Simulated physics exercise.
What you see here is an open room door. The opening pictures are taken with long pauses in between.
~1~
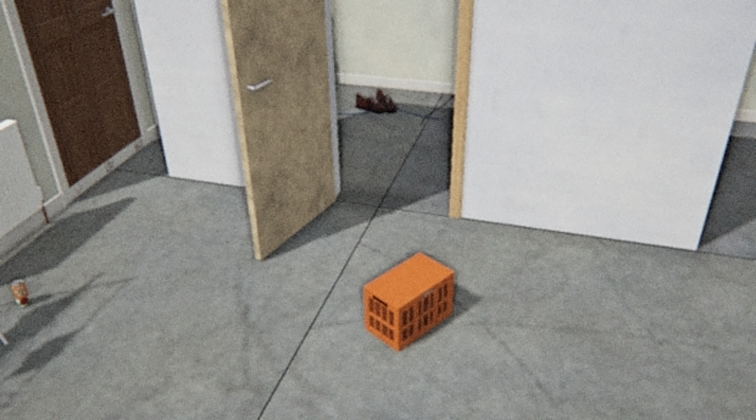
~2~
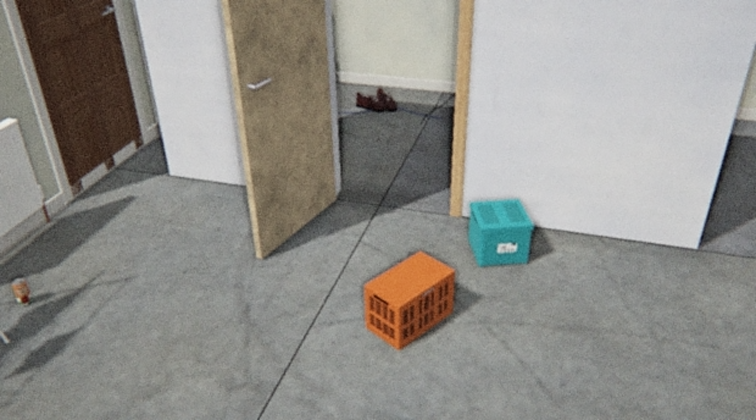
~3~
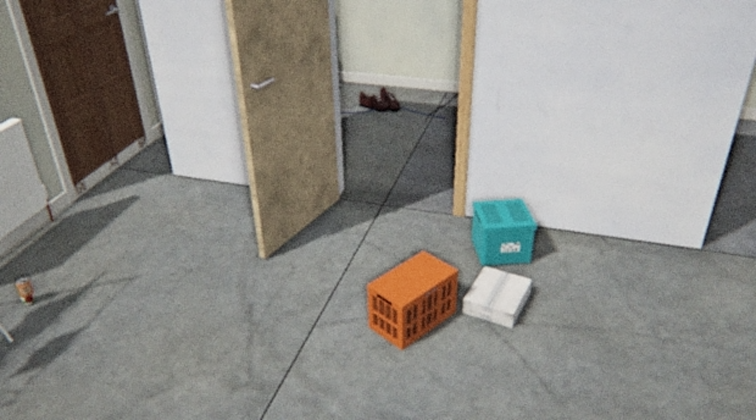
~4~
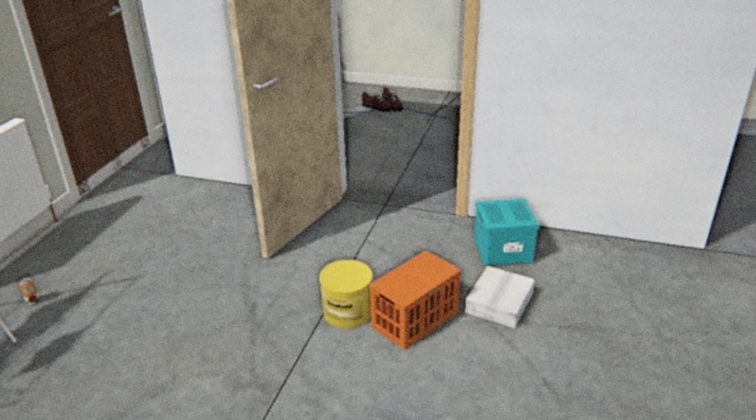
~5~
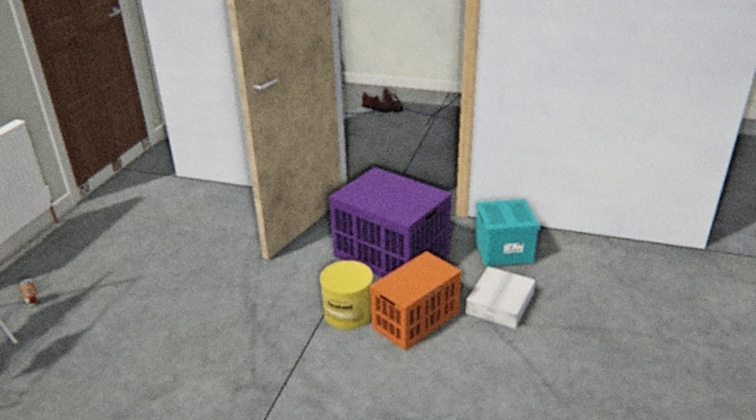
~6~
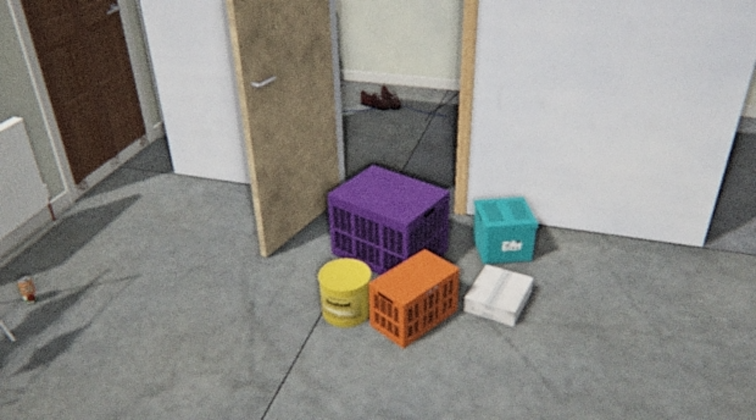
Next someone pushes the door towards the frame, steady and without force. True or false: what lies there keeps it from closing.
True.
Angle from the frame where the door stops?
Some 75° open.
Then, 0.40 s later than the last frame, open by 96°.
Then, 0.60 s later than the last frame, open by 85°.
Then, 0.80 s later than the last frame, open by 75°.
When it is over, open by 74°; all 5 as before. End places, in pixels of the last picture, purple chest near (393, 223).
